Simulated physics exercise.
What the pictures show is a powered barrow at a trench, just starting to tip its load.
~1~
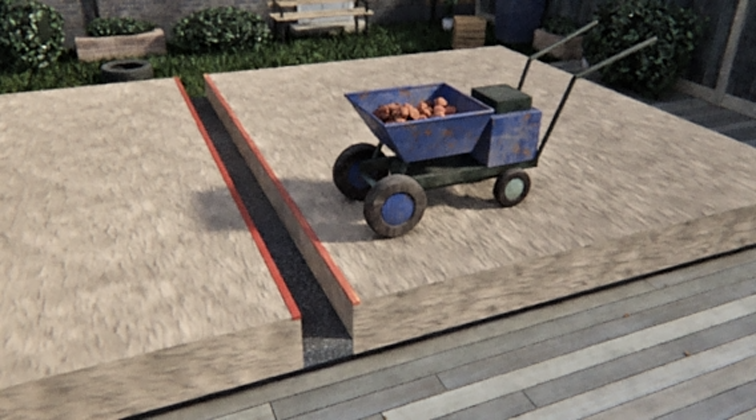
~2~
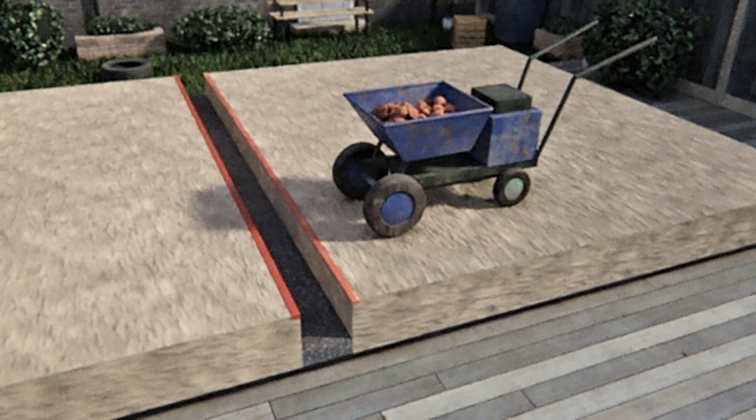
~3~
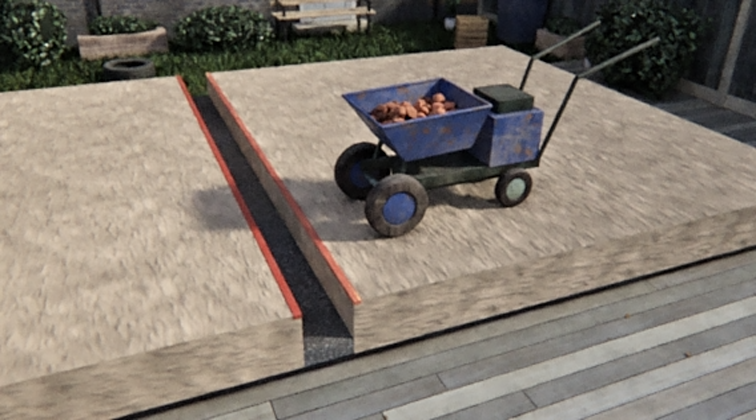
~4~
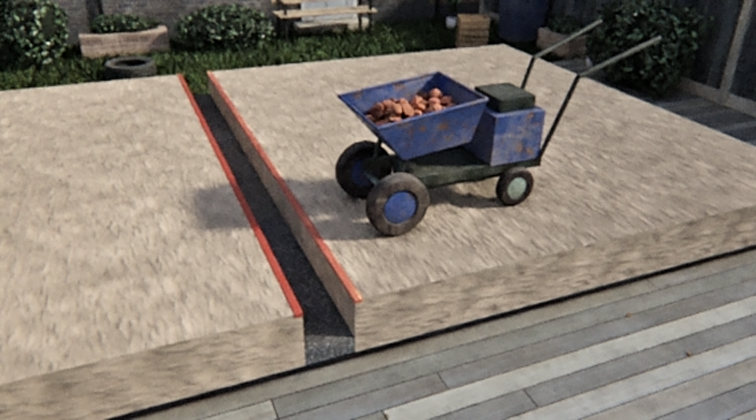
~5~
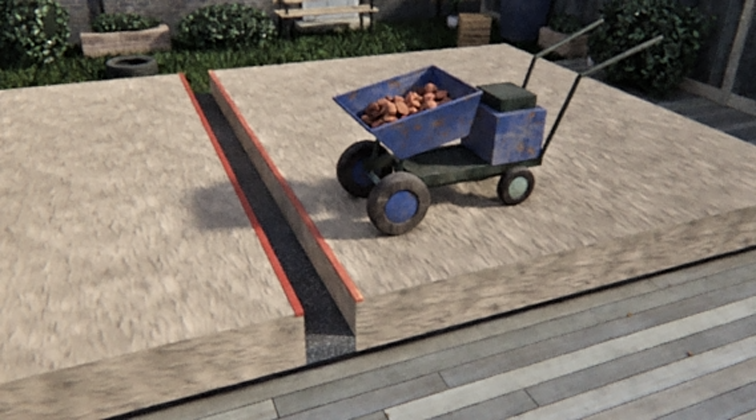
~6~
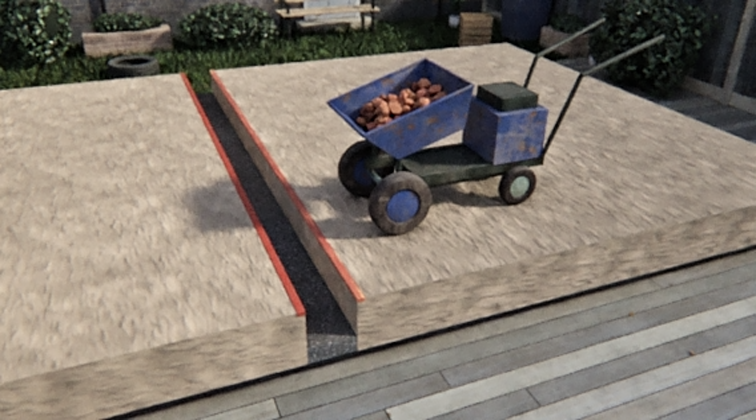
A wide, pale, rough-topped platform, split by a dark trench with red-orange edges, fills a backyard beside grey decking, seen from above at an angle, with bushes and a bench behind. Right of the trench stands a worn blue powered barrow with dark wheels, long handles and reddish-brown lumps in its skip. The skip gradually tilts toward the trench on the left, its rear rising, while the wheels stay put.
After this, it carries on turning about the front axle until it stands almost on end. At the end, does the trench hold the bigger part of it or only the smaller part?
The greater part of the load will drop inside the trench.
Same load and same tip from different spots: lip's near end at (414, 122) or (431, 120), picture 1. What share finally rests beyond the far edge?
Position 1 near 0 %, position 2 near 0 %.
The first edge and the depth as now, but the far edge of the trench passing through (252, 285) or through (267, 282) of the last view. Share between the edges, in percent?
The first try comes out at 100 percent and the second at 100 percent.
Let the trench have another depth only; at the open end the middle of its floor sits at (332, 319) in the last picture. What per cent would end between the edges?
About 80 %.
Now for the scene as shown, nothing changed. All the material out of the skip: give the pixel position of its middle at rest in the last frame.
Last view, resting centre - approx. (284, 253).
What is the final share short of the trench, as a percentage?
I'd estimate about 0 per cent of the load.
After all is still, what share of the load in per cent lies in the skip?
Some 0 in a hundred.
Soon after the last picture, skip tipped steeply; all in the skip.
A little later, skip tipped right over; nearly all in the skip; a small part in or heaped over the trench; a stray few falling.
Later still, skip tipped right over; a small part in the skip; about two thirds in or heaped over the trench; a small part beyond it.
By the end, skip tipped right over; most in or heaped over the trench; a small part beyond it.
